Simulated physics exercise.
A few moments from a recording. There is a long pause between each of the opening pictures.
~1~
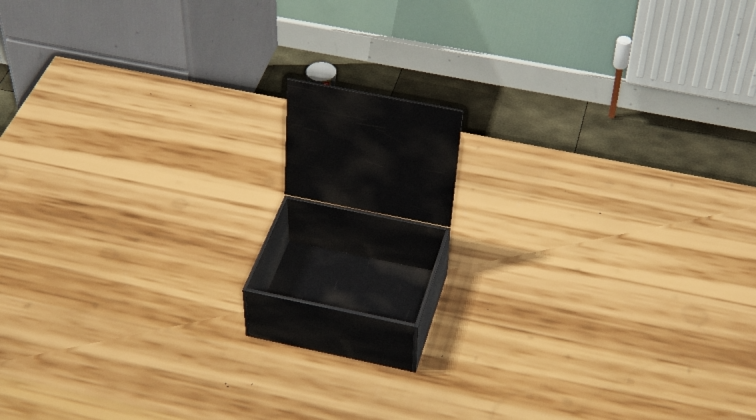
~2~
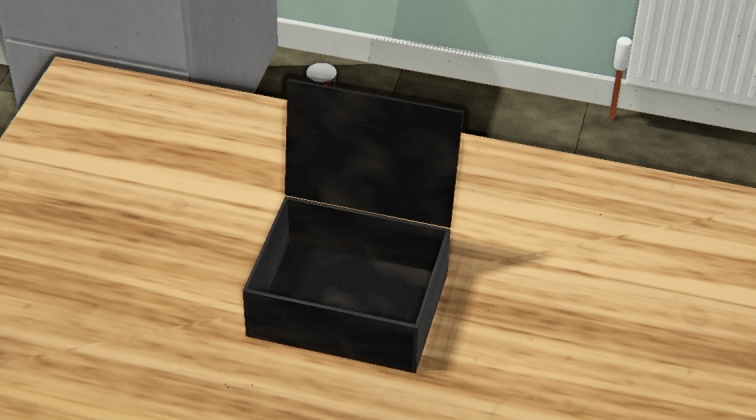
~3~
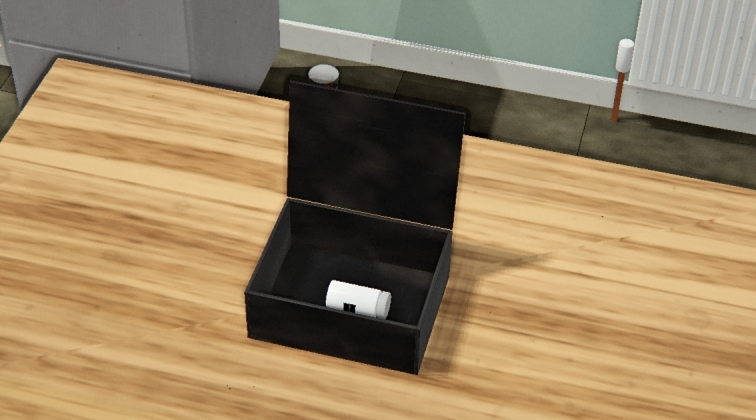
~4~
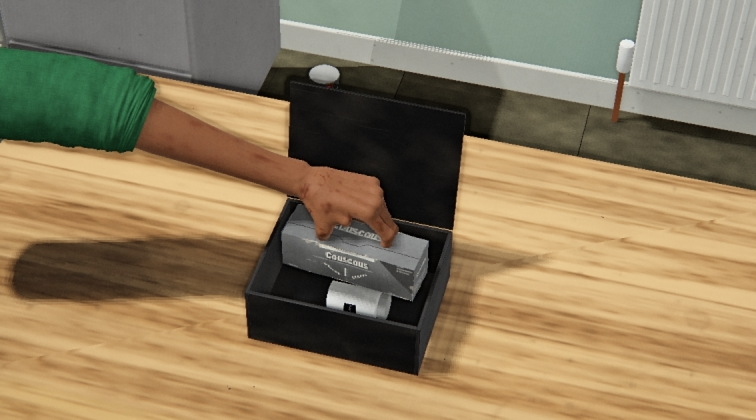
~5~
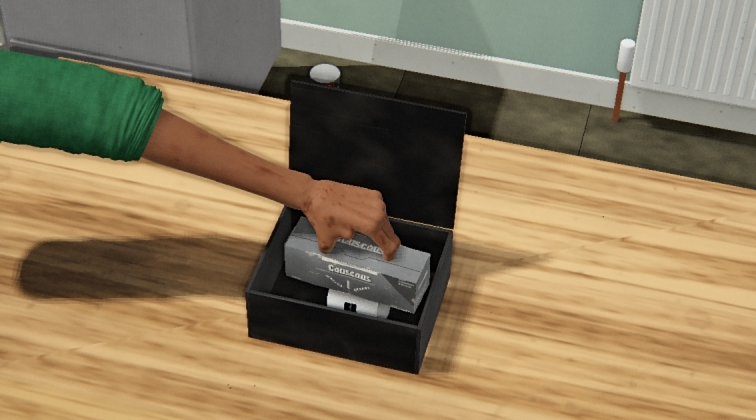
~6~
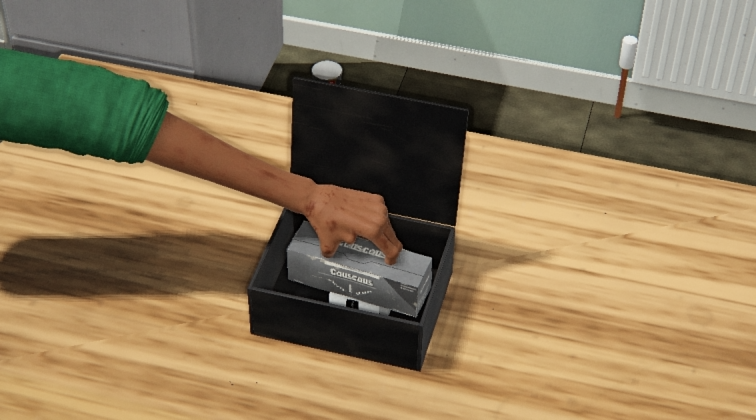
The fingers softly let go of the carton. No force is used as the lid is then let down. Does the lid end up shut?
Yes.
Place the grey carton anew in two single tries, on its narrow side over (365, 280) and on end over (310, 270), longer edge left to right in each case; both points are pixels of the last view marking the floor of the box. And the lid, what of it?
First time round it drops into place, and second time round it won't go down.
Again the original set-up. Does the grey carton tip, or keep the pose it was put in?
It ends up leaning.
Then, 1.00 s after the last picture, lid starting down; grey carton on its side near (372, 262); white shaker rolled about its own width.
Then, 1.80 s after the last picture, lid 40° above the rim; grey carton on its side near (372, 262); white shaker rolled about its own width.
At rest, lid shut; tipped over in the box, grey carton; moved from the start, white shaker. Seen from the same camera at the end, grey carton near (372, 262).
